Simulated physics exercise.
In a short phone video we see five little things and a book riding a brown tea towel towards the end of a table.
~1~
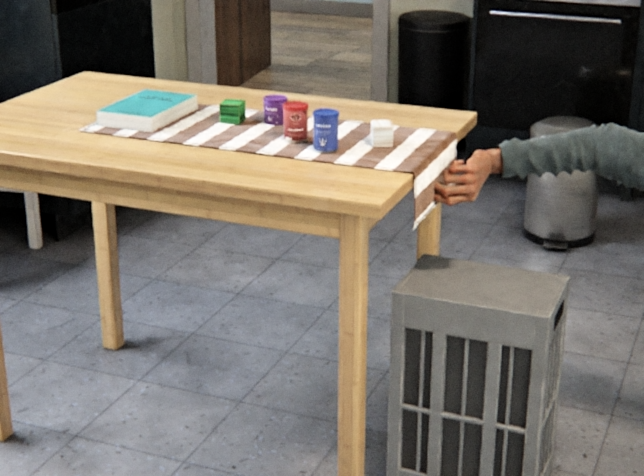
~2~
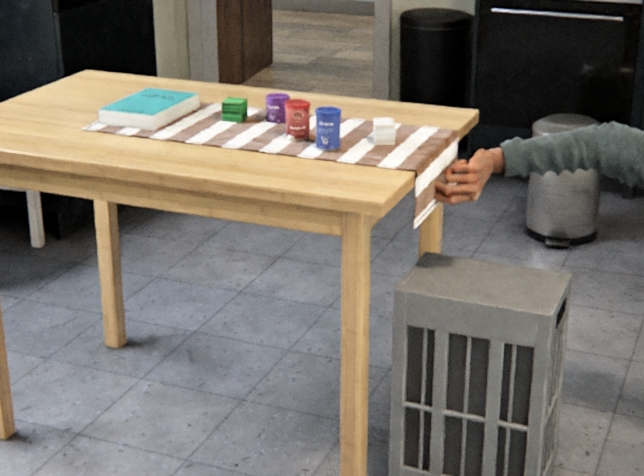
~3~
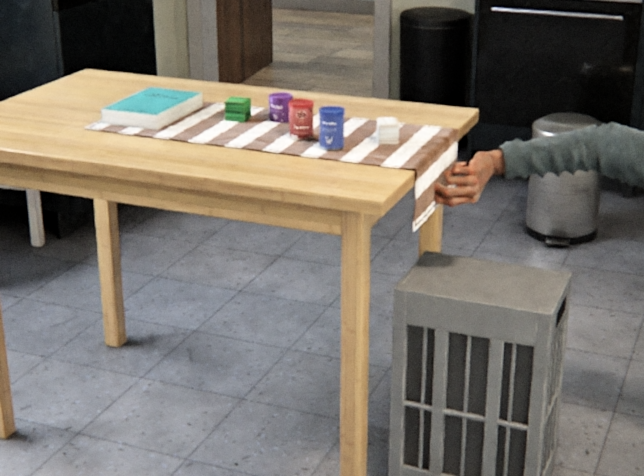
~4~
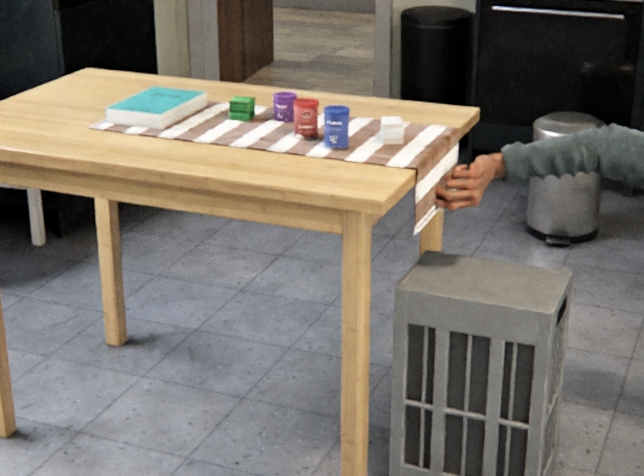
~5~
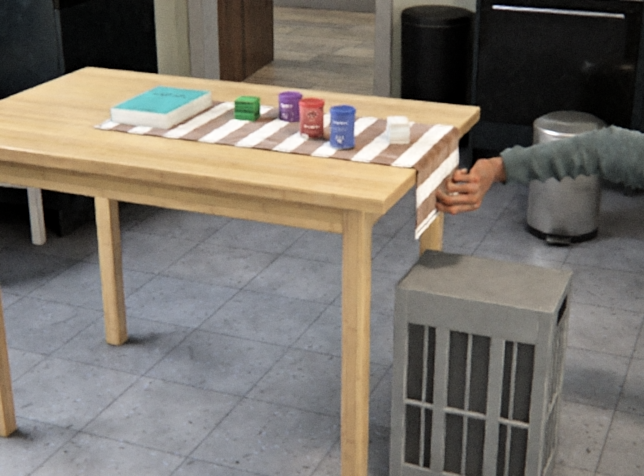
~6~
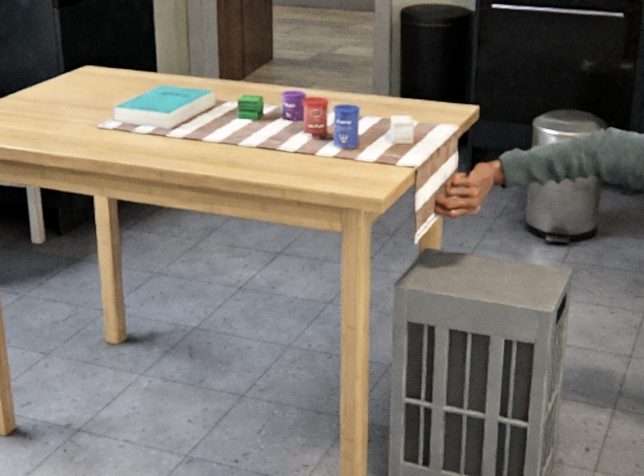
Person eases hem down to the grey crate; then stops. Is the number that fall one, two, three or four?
One comes down.
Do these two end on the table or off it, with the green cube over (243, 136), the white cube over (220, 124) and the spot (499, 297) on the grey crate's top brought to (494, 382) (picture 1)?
Result: Green cube still there, white cube still there.
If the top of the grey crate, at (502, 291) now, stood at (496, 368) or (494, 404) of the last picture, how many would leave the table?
We'd get 3 in the first case and 4 in the second.
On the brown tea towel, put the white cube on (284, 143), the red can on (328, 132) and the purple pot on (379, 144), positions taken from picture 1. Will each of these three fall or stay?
Outcome: White cube stays aboard, red can stays aboard, purple pot falls away.
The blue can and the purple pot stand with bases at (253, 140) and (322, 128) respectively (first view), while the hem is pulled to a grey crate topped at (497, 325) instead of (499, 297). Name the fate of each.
The blue can stays aboard; the purple pot stays aboard.
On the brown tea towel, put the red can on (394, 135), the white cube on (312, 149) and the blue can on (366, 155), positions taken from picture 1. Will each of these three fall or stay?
Outcome: Red can is gone; white cube keeps its perch; blue can is gone.
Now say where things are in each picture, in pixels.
In the first picture, hem (413, 230); white cube (382, 123); blue can (326, 112); red can (296, 104); purple pot (275, 97); green cube (232, 102); top of the crate (499, 297).
In the second picture, hem (414, 229); white cube (384, 121).
In the third picture, hem (414, 231); blue can (332, 109).
In the fourth picture, hem (414, 235); red can (306, 101); top of the crate (502, 293).
In the fifth picture, hem (416, 239); purple pot (291, 94).
In the sixth picture, hem (416, 243); white cube (402, 119); blue can (347, 108); red can (316, 100); purple pot (294, 93); green cube (250, 98).
A little later, hem near (436, 250); all still up.
Next, hem on the crate; white cube gone.
When it is over, hem on the crate; white cube gone. The count of fallen things is one.
